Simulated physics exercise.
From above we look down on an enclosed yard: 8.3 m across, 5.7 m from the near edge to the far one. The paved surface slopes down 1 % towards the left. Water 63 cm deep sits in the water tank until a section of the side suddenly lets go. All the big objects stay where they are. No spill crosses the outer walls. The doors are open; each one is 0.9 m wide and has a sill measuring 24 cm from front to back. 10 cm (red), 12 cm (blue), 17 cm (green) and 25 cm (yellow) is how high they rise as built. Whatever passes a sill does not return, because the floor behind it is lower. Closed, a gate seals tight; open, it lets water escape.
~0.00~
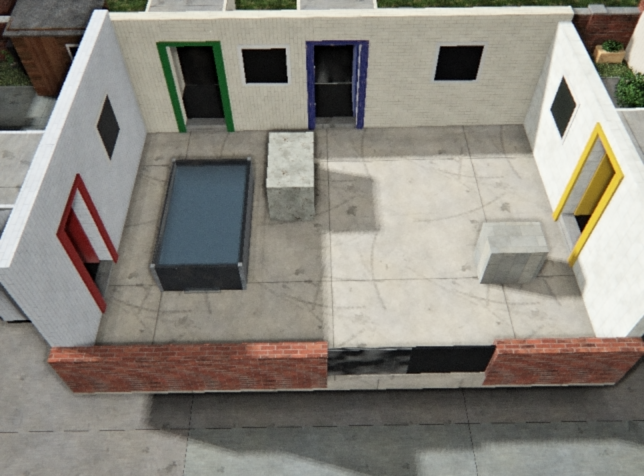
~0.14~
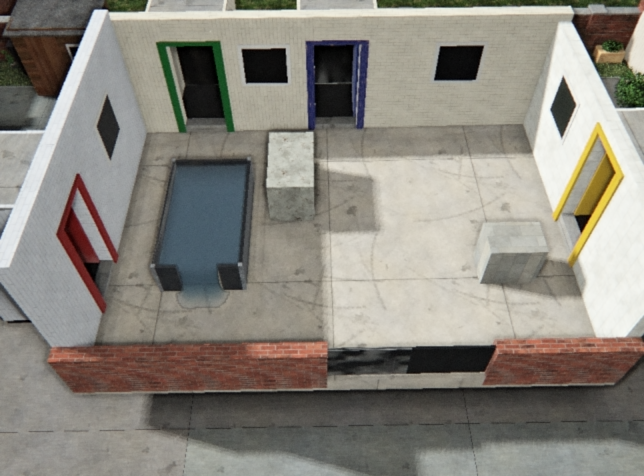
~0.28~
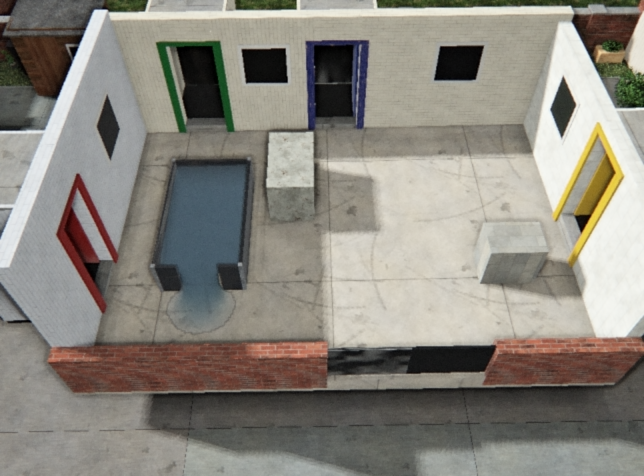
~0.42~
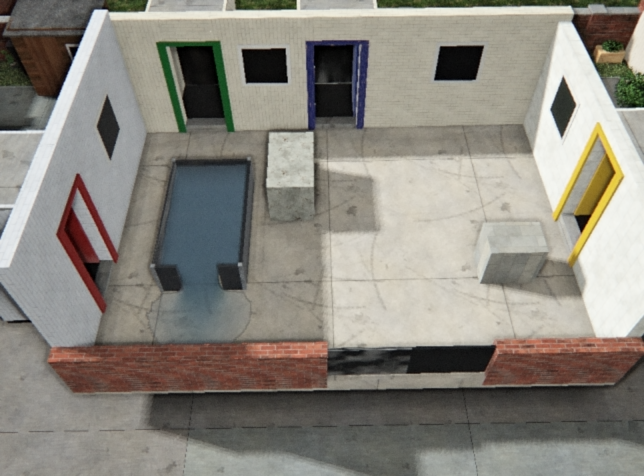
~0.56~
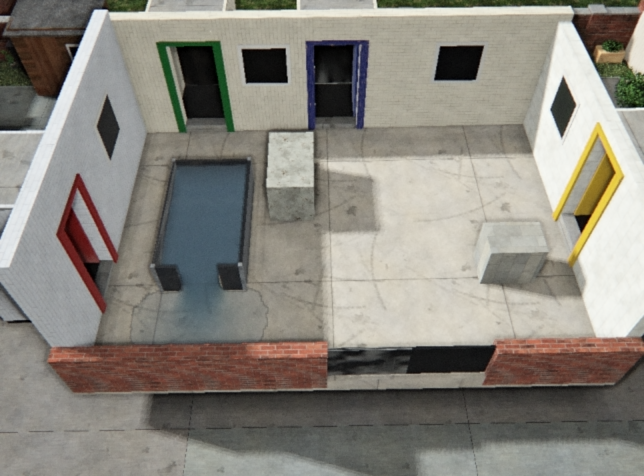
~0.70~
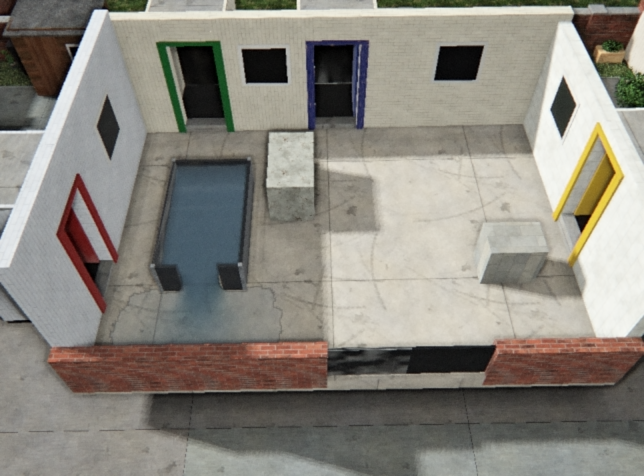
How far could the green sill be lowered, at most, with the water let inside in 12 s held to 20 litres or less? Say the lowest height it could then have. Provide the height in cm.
It could then stand at about 7 cm.
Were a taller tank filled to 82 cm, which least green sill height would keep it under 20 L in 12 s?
About 10.0 centimetres.
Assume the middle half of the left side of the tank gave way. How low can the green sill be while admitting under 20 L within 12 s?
A height of around 15 cm.
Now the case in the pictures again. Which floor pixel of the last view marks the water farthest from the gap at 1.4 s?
Around (357, 366).
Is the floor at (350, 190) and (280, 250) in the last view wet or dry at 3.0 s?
Taking them in turn, they come out spared and spared.
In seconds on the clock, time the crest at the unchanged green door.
Roughly 8.0 s.
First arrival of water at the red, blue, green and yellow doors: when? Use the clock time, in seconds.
Red 1.8 s, blue 6.5 s, green 4.0 s, yellow 5.0 s.
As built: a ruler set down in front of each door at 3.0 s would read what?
Centimetres: Red = 9, blue = 0, green = 0, yellow = 0.
After 1.4 s water covers 10 % of the floor, deepest (42 cm) near (89, 372); it has not reached the green door.
After 3.0 s water covers 35 % of the floor, deepest (31 cm) near (89, 372); it has not reached the green door.
After 12.0 s water covers 95 % of the floor, deepest (10 cm) near (144, 147); 7 cm at the green door, 0 litres in over its 17 cm sill.
At the green door as built, the water arrived by 4.1 s and peaked near 10 cm at 8.0 s.
With a sill of 6 cm, 36 litres would have come in within the 12 s; with 8.5 cm, 8 litres. So under 20 litres takes about 7 cm.
